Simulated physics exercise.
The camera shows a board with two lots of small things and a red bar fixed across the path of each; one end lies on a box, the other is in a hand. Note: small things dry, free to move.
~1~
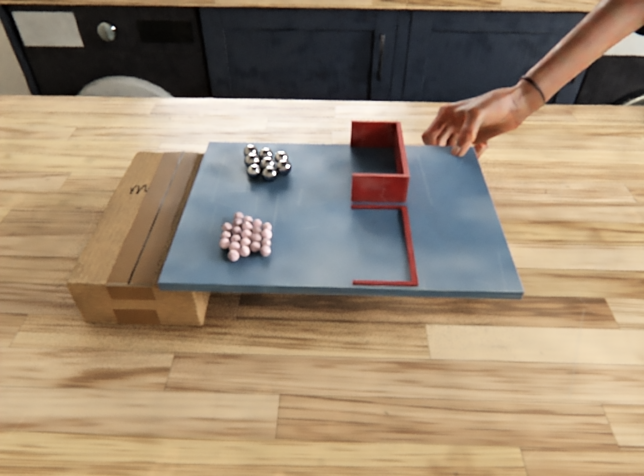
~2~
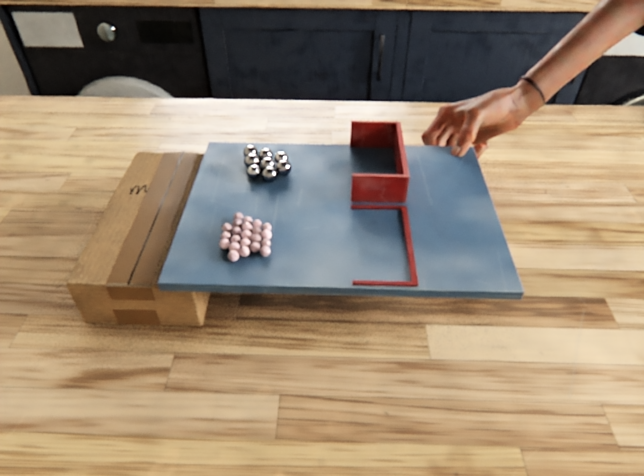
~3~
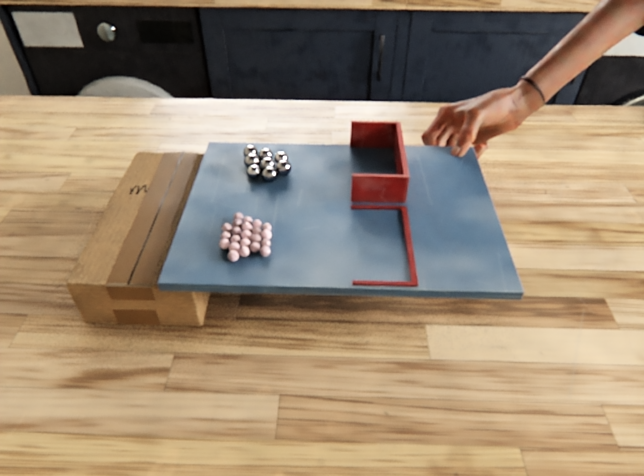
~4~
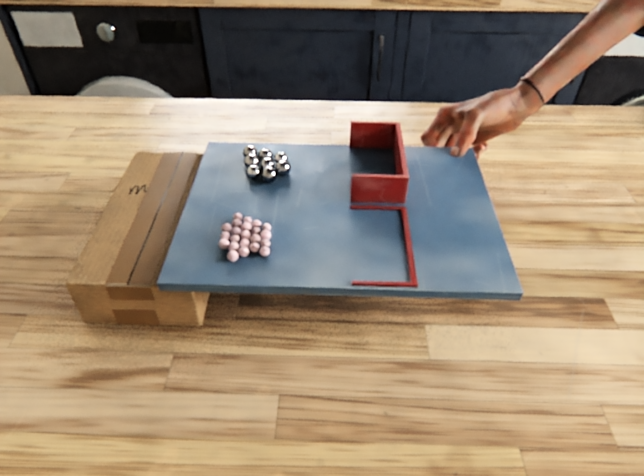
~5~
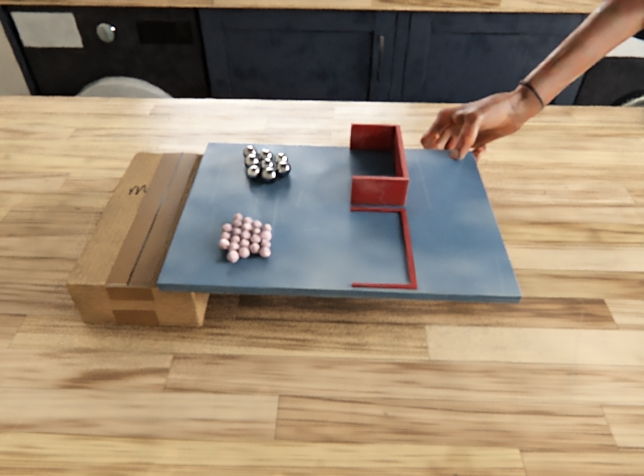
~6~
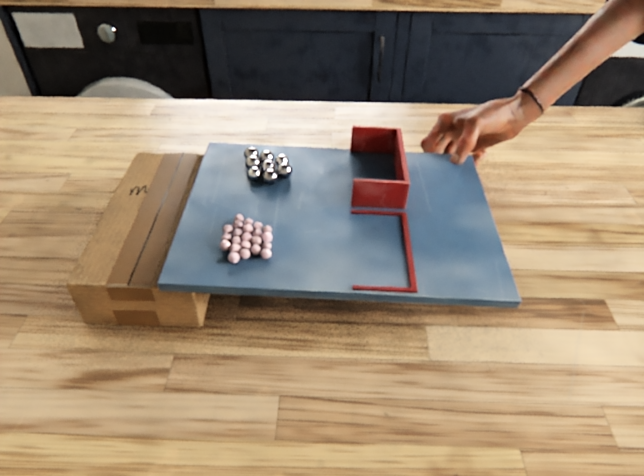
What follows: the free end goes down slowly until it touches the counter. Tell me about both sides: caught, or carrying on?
One by one: The near portion overcomes its barrier. The far portion fails to clear its barrier.
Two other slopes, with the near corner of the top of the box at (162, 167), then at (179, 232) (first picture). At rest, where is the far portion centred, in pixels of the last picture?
(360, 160) and (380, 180).
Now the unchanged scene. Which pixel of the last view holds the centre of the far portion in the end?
I'd put it somewhere close to (386, 194).
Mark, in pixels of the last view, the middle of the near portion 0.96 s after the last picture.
Centre at that time, last view: Approx. (444, 276).
Then, 0.29 s after the last picture, board sloping at 8°; near portion where it was; far portion on its way down.
Then, 0.60 s after the last picture, board resting at 12°; near portion on its way down; far portion on its way down.
Then, 0.96 s after the last picture, board resting at 12°; near portion most past its bar; far portion has reached its bar.
By the end, board resting at 12°; near portion most past its bar; far portion gathered behind its bar.
